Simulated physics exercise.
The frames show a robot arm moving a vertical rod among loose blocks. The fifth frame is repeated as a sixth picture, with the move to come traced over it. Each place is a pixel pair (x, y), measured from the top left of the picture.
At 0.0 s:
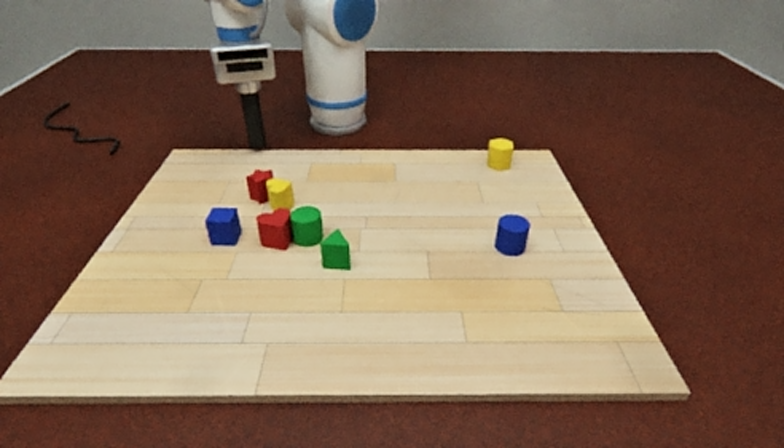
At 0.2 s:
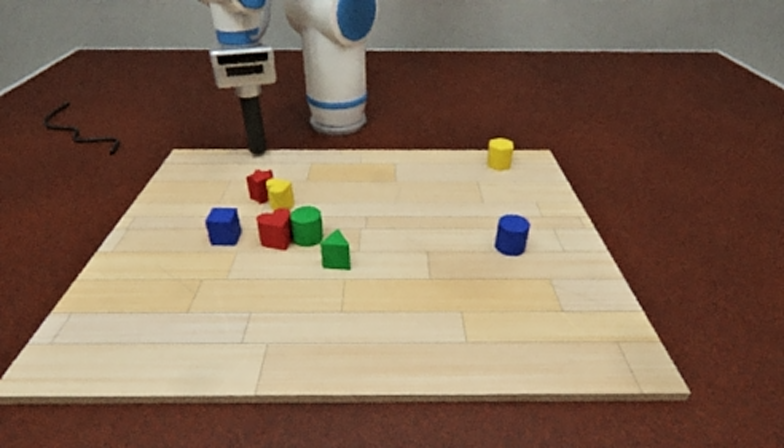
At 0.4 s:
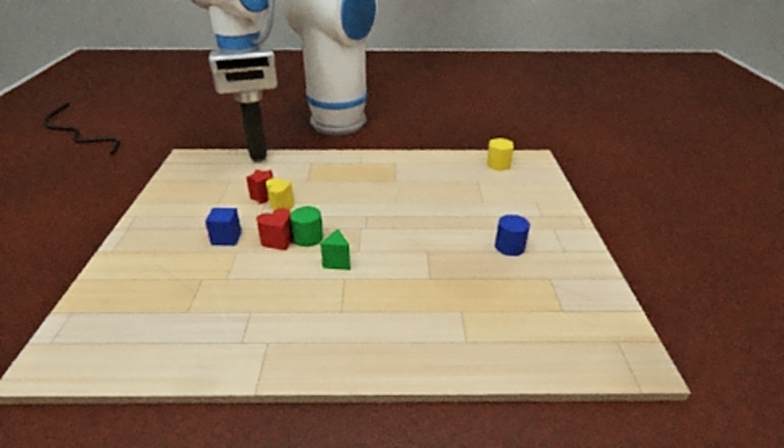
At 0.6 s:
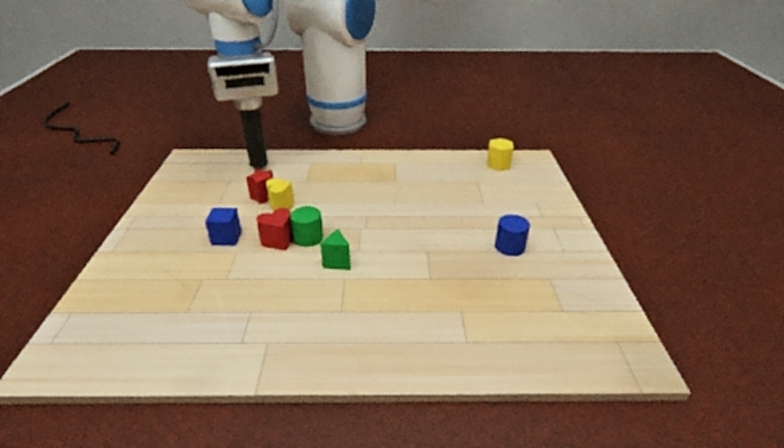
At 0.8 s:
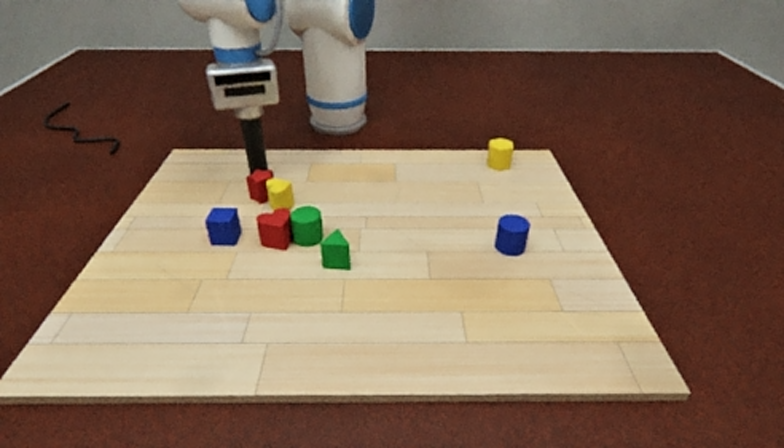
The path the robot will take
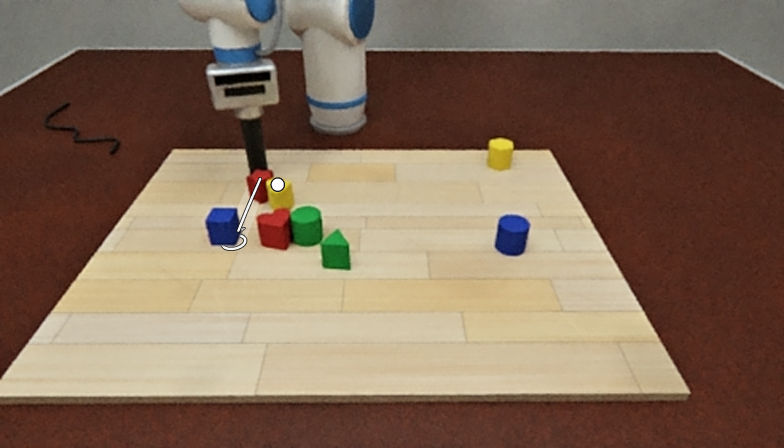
On a wooden board set on a reddish-brown floor, a robot arm slowly moved its dark upright rod a short way forward toward a small red block, while the colorful blocks all stayed still.
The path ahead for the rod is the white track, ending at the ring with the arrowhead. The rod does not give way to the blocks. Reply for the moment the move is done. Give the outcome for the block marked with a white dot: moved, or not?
That one moves away.
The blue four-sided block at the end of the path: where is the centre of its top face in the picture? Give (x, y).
I'd place it at (205, 228), taking the centre of its top.
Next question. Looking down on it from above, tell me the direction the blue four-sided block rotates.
Prediction: Clockwise.
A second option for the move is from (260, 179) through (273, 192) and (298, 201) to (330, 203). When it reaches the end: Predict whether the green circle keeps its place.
That one stays where it is.
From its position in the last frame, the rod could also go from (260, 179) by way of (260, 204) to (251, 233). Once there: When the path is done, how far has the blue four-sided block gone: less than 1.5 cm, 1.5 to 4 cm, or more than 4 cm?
It ends under 1.5 cm away.
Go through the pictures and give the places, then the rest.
In the first frame, rod's lower end (258, 146); blue four-sided block (221, 214); red star block (260, 175); red heart (275, 217); yellow heart (278, 185).
In the second frame, rod (258, 150); blocks still.
In the third frame, rod (258, 156); blocks still.
In the fourth frame, rod (259, 164); blocks still.
In the fifth frame, rod (260, 175); blue four-sided block (221, 214); red star block (260, 175); red heart (275, 217); yellow heart (278, 185).
Drawn move, from (260, 179) directly to (234, 242); the dot is on the yellow heart.
On the path given first. One third of the way, rod (251, 193); red star block (265, 181), turned 50° anticlockwise; yellow heart (283, 187), turned 20° clockwise.
Two thirds of the way, rod (242, 213); red star block (263, 187), turned 110° anticlockwise; yellow heart (286, 186), turned 30° clockwise.
At the end, rod (233, 237); blue four-sided block (205, 228), turned 50° clockwise; red star block (263, 187), turned 110° anticlockwise; red heart still; yellow heart (286, 186), turned 30° clockwise.
